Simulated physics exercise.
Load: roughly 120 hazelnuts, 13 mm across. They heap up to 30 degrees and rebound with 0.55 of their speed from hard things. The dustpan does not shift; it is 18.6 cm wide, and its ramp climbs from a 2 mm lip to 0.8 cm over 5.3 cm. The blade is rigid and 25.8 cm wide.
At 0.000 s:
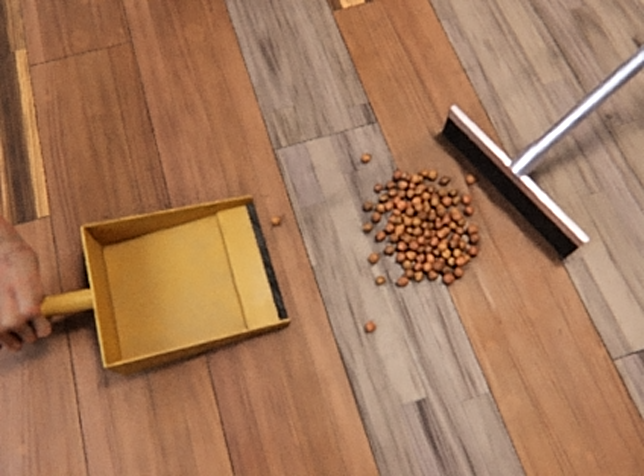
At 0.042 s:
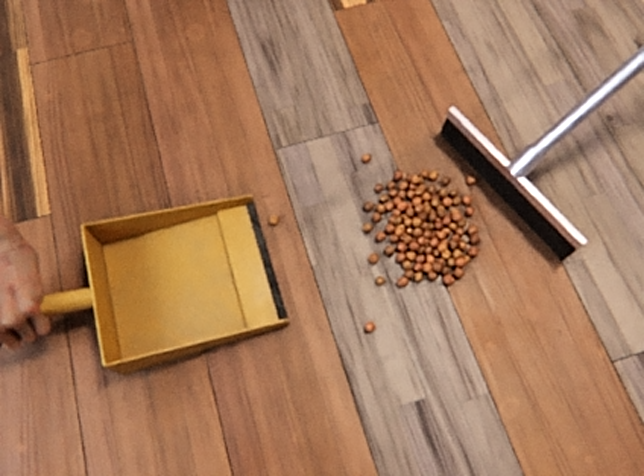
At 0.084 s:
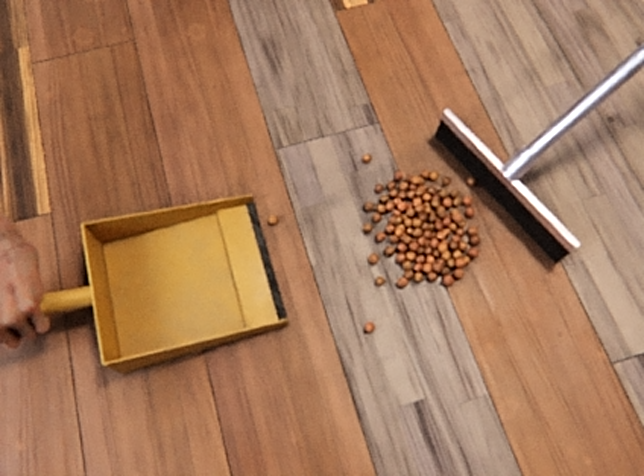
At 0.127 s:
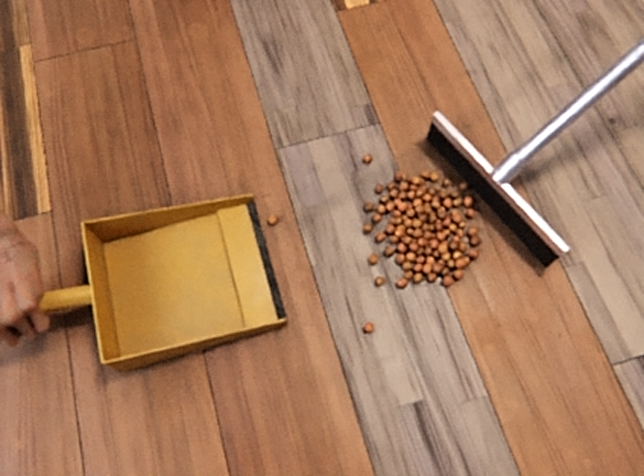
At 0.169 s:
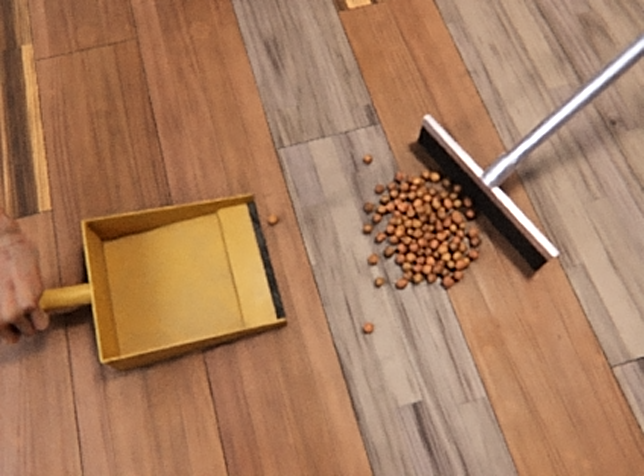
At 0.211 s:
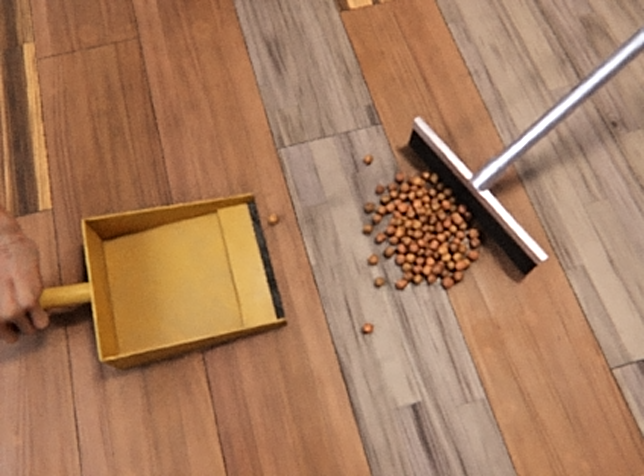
Squeegee-like blade on a metal handle sliding left to the edge of a hazelnut pile, while a hand holds a yellow dustpan still.
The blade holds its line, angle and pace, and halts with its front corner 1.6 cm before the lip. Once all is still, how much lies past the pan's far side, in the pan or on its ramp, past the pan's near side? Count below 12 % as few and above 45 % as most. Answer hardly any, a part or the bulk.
Past the pan's far side: Hardly any; in the pan or on its ramp: Hardly any; past the pan's near side: A part.
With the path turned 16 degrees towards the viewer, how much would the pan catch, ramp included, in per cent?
It would be near 20 per cent.
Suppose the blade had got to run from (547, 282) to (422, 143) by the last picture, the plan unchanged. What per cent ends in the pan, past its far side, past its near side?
Pan 15, far 5, near 55.
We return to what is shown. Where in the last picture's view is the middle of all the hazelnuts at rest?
Near (299, 285).
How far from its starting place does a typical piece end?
Roughly 20 cm.
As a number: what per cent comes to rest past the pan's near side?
Roughly 35 per cent.
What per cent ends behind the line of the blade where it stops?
About 10 per cent.
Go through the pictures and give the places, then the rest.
In the first frame, blade from (581, 242) to (452, 113), moved 0.0 cm, 0 of the pieces shifted so far; middle of the pieces at (420, 231); pan at (179, 288).
In the second frame, blade from (579, 244) to (451, 114), moved 0.3 cm, 0 of the pieces shifted so far; middle of the pieces at (420, 231).
In the third frame, blade from (572, 247) to (445, 116), moved 1.3 cm, 1 of the pieces shifted so far; middle of the pieces at (420, 232).
In the fourth frame, blade from (562, 251) to (436, 119), moved 2.8 cm, 2 of the pieces shifted so far; middle of the pieces at (420, 233).
In the fifth frame, blade from (551, 255) to (426, 122), moved 4.4 cm, 2 of the pieces shifted so far; middle of the pieces at (421, 233).
In the sixth frame, blade from (540, 259) to (417, 125), moved 5.9 cm, 9 of the pieces shifted so far; middle of the pieces at (421, 234); pan at (178, 284). Its pace works out near 0.37 m/s.
Then, at 0.52 s, middle of the blade 18 cm from the lip; 0 % over the lip, far side 0 %, near side 15 %.
After 0.72 s, middle of the blade 10 cm from the lip; 0 % over the lip, far side 0 %, near side 25 %.
Then, at 1.04 s, middle of the blade 6 cm from the lip; 10 % over the lip, far side 0 %, near side 35 %.
In the end, at 1.7 s, far side 0 %, pan 5 %, near side 35 %, in front of the lip or behind the blade 60 %.
